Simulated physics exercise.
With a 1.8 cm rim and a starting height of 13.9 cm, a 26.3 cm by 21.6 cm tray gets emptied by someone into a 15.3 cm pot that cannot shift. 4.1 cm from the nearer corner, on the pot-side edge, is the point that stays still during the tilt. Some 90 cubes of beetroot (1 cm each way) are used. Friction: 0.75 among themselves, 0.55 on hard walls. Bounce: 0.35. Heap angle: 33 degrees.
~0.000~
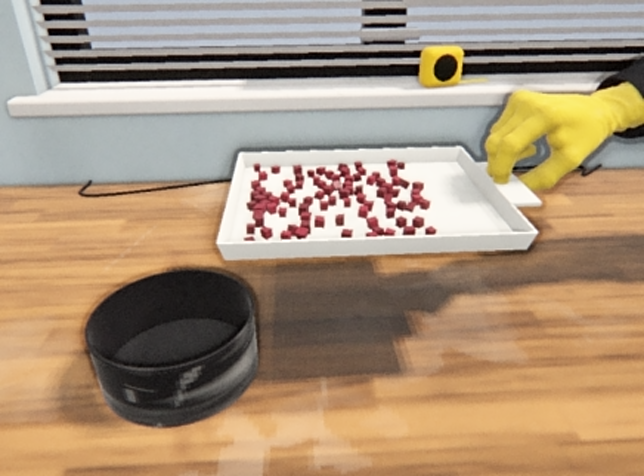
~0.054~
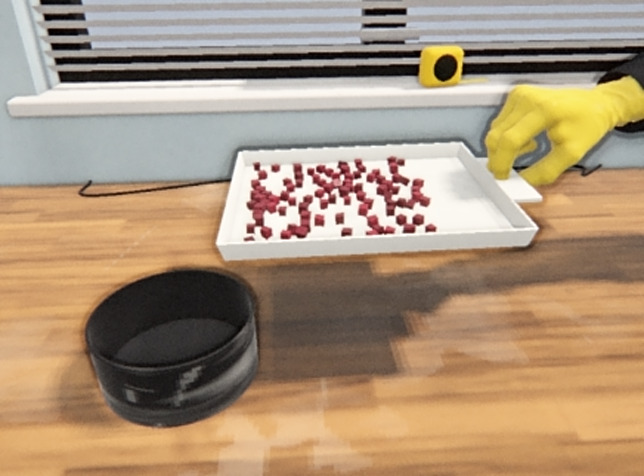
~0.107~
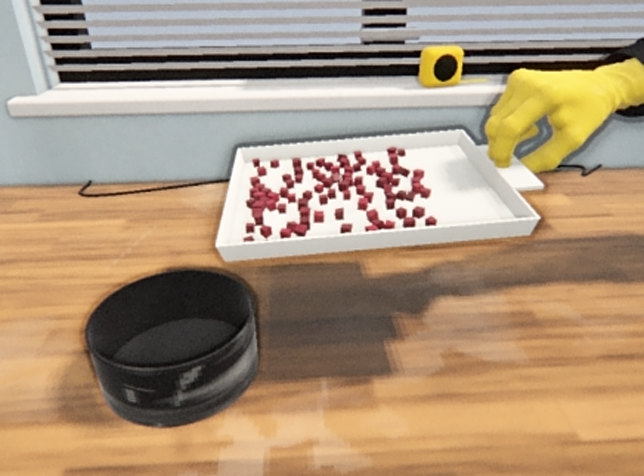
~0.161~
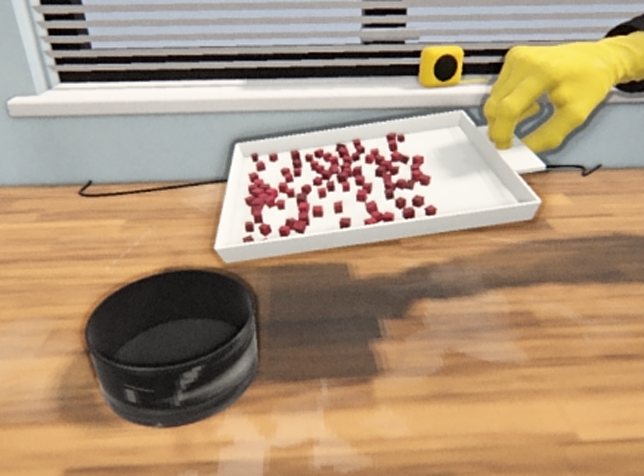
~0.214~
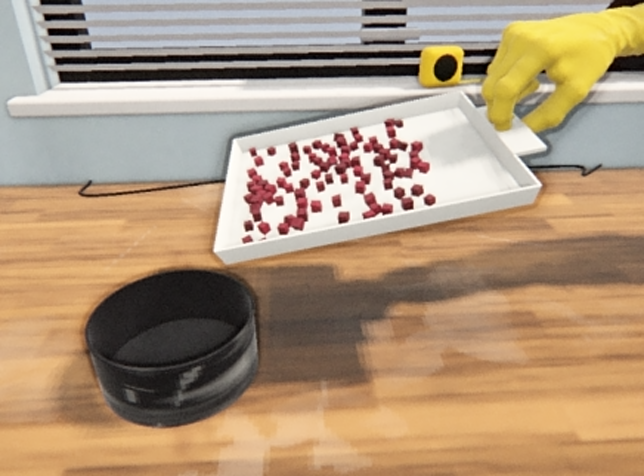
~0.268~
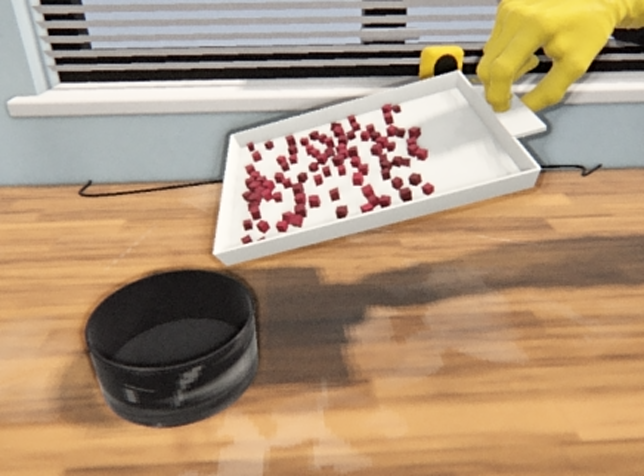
The clip shows a yellow-gloved hand holding a white tray of small dark red cubes above a wooden counter, then raising its right side so it slants down leftward, while a black round pot sits still at lower left.
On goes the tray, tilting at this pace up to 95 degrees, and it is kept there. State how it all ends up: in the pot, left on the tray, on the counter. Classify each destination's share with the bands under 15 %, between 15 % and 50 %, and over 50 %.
Pot: Over 50 %; tray: Under 15 %; counter: Under 15 %.
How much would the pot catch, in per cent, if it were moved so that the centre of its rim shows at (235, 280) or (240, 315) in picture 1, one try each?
Estimates: 35 % and 70 %, in that order.
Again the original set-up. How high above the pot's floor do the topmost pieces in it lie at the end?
Roughly 2.0 cm up.
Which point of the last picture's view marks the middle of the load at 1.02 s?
Look about (202, 237) in the last view.
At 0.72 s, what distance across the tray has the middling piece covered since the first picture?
It has moved some 8 cm from its start.
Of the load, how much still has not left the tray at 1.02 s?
Estimate: Near 60 in a hundred.
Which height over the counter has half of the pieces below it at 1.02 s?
Some 16 cm above the counter.
After 0.72 s, tilt 54 degrees; the tray holds 100 %, the pot 0 %.
After 1.02 s, tilt 79 degrees; the tray holds 60 %, the pot 30 %.
After 1.43 s, tilt 95 degrees; the tray holds 30 %, the pot 55 %.
In the end, at 3.1 s, pot 100 %, tray 0 %, counter 0 %.
